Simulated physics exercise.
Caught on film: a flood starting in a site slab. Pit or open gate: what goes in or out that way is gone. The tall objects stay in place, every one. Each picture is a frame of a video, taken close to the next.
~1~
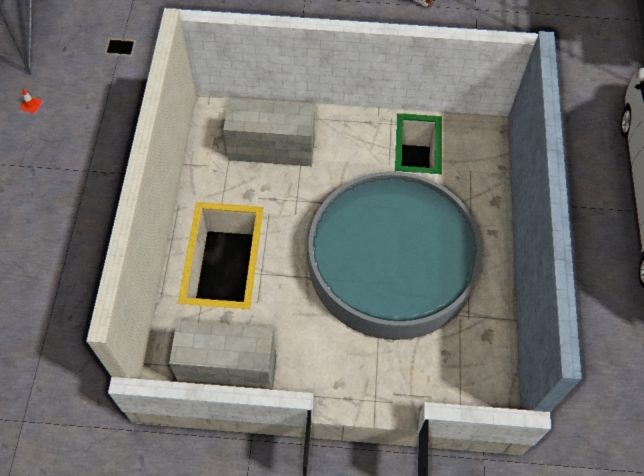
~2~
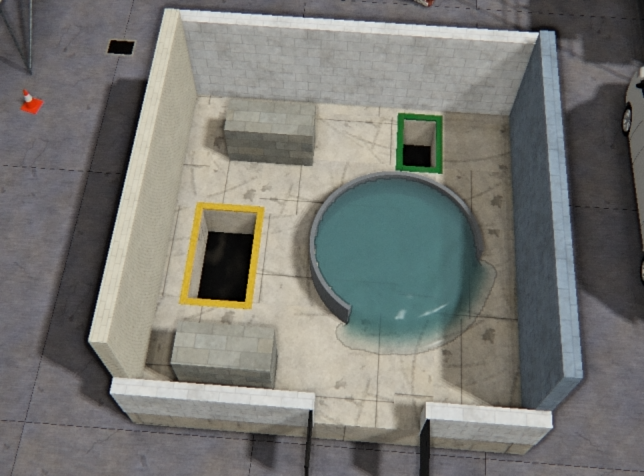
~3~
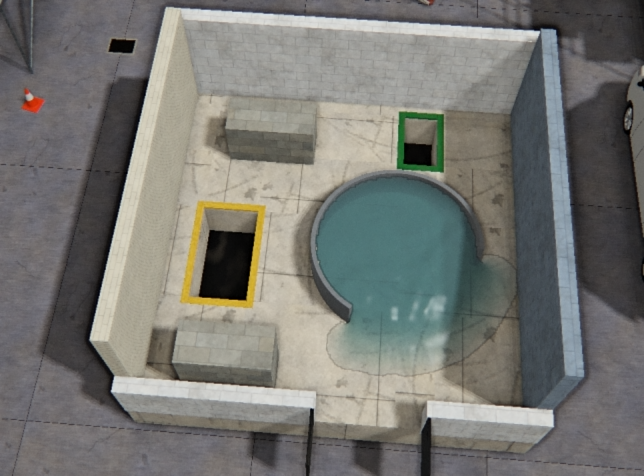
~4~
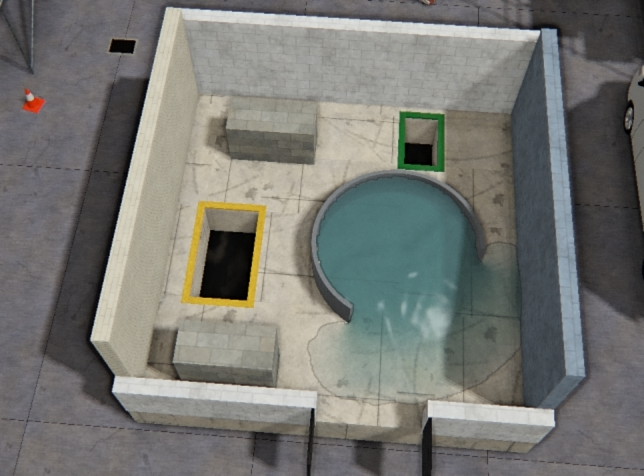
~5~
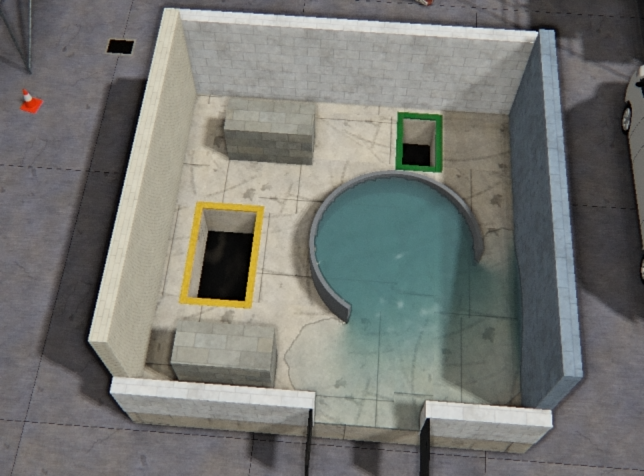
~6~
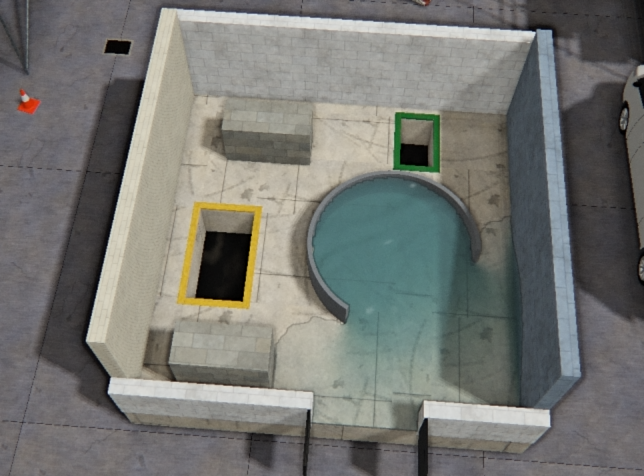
Water poured out of a round pool through a gap at its lower right inside a walled yard, spreading across the pale floor toward the right wall and the front opening.
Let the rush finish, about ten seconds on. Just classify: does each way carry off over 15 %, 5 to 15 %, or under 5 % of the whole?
The gate carries off over 15 %; the green pit carries off 5 to 15 %; the yellow pit carries off 5 to 15 %.
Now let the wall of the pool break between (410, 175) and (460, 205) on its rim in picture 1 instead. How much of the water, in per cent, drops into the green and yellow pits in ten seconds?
In percent: Green 50, yellow 0.
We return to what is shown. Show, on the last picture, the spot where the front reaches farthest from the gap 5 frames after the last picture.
I'd point to (197, 397).
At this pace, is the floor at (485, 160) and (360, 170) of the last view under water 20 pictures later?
Submerged, then high and dry.
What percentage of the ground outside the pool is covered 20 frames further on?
I'd guess some 45 per cent.
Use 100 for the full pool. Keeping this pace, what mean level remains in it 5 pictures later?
Somewhere around 58 %, give or take.
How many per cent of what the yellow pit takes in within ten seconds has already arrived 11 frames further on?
I'd put it at about 0 per cent.
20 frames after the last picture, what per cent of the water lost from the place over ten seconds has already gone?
I'd estimate close to 40 per cent.
A moment on, water covers 30 % of the floor; the gate 6 %, the green pit 0 %, the yellow pit 0 %.
Next, water covers 40 % of the floor; the gate 12 %, the green pit 0 %, the yellow pit 0 %.
Then, water covers 45 % of the floor; the gate 23 %, the green pit 1 %, the yellow pit 0 %.
Later, water covers 70 % of the floor; the gate 31 %, the green pit 5 %, the yellow pit 3 %.
In the end, water covers 75 % of the floor; the gate 40 %, the green pit 10 %, the yellow pit 8 %.
